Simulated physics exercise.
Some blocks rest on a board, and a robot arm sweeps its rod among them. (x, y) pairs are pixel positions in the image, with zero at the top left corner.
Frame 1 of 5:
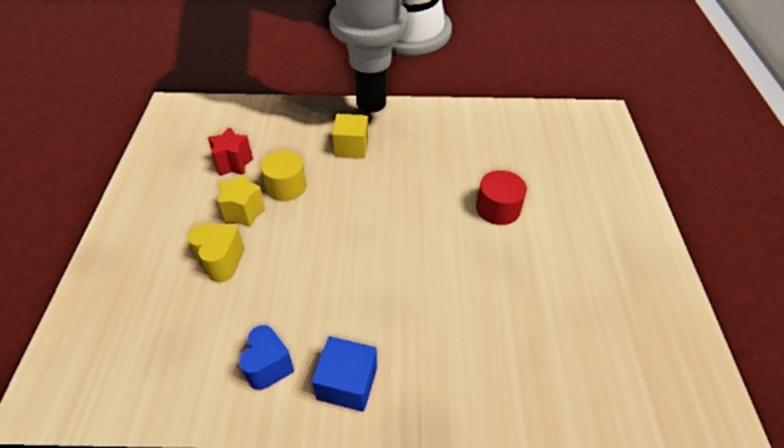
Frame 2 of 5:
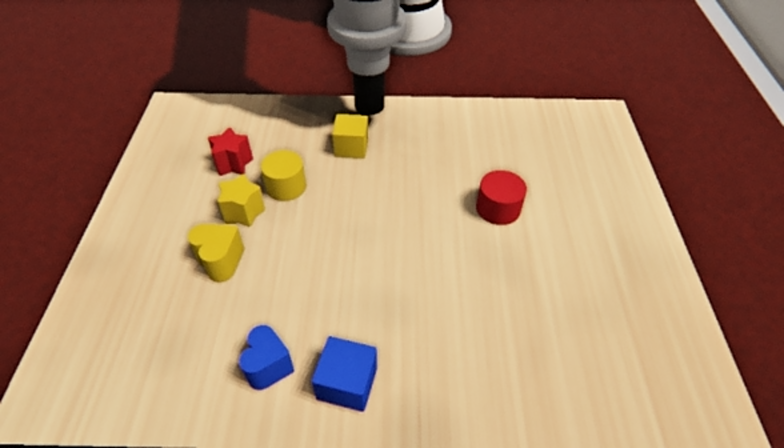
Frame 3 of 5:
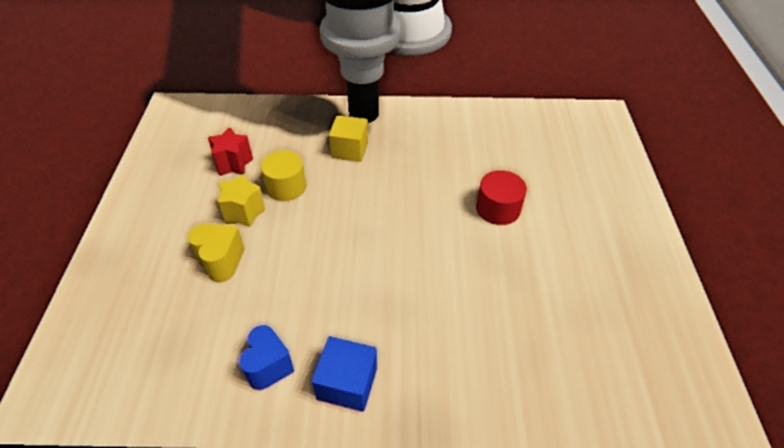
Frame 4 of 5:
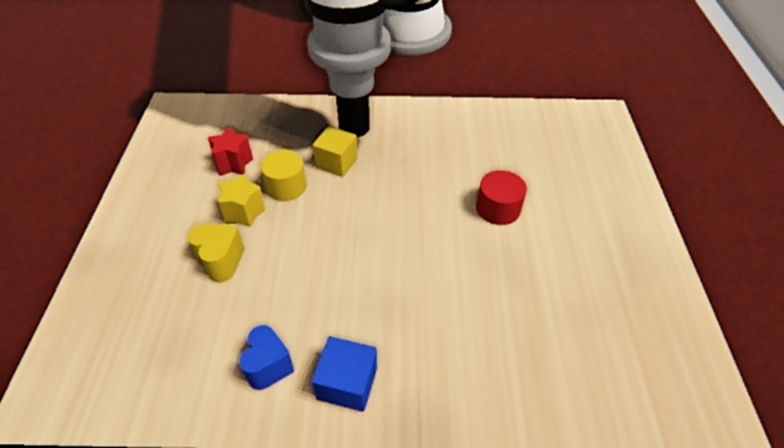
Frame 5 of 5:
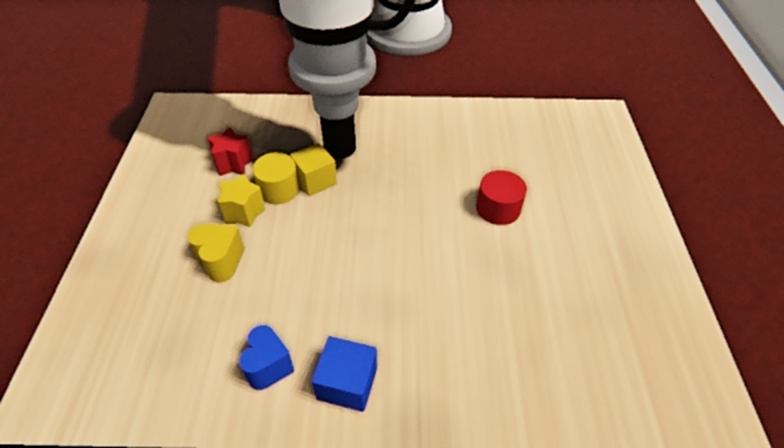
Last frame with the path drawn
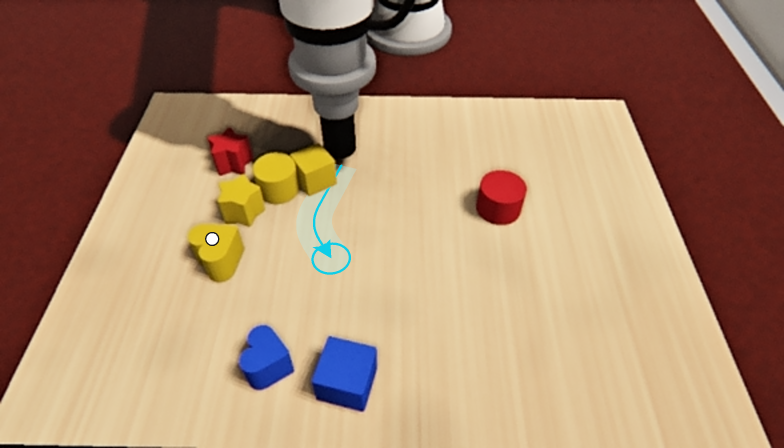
Robot arm's black rod pushing a yellow cube down and left against a yellow cylinder, nudging it slightly, other blocks staying still.
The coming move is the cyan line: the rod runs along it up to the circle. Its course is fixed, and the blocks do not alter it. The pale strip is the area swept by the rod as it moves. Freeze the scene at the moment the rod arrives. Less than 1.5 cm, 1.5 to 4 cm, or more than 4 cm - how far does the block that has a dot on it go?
It gets moved under 1.5 cm.
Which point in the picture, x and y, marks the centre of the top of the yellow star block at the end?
Final place: (218, 199).
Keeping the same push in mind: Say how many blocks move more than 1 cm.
Going by the path, three or more of them shift by more than about 1 cm.
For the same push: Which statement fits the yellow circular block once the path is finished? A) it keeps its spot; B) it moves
B: It moves.
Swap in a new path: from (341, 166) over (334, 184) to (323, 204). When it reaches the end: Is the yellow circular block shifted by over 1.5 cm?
Yes
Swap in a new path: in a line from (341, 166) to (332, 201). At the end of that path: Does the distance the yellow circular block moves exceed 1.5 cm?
In short: Yes.
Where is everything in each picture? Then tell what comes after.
In the first picture, tip of the rod (371, 104), middles of tops, yellow heart-shaped block (212, 239), yellow star block (237, 189), yellow circular block (282, 164), yellow square block (350, 124).
In the second picture, rod (370, 107), nothing pushed.
In the third picture, rod (364, 114), yellow square block (348, 127).
In the fourth picture, rod (354, 128), yellow square block (335, 140).
In the fifth picture, rod (340, 149), yellow heart-shaped block (212, 239), yellow star block (237, 189), yellow circular block (274, 166), yellow square block (312, 157).
The line goes from (341, 166) through (326, 194) and (314, 226) to (331, 258); the dot is on the yellow heart-shaped block.
The first path, step by step. One third of the way, rod (323, 178); yellow star block (221, 197), turned 15° anticlockwise; yellow circular block (247, 174); yellow square block (284, 180), turned 40° clockwise.
Two thirds of the way, rod (312, 210); yellow star block (218, 199), turned 20° anticlockwise; yellow circular block (241, 174); yellow square block (269, 191), turned 75° clockwise.
At the end, rod (329, 242); yellow heart-shaped block unmoved; yellow star block (218, 199), turned 20° anticlockwise; yellow circular block (241, 174); yellow square block (269, 191), turned 75° clockwise.
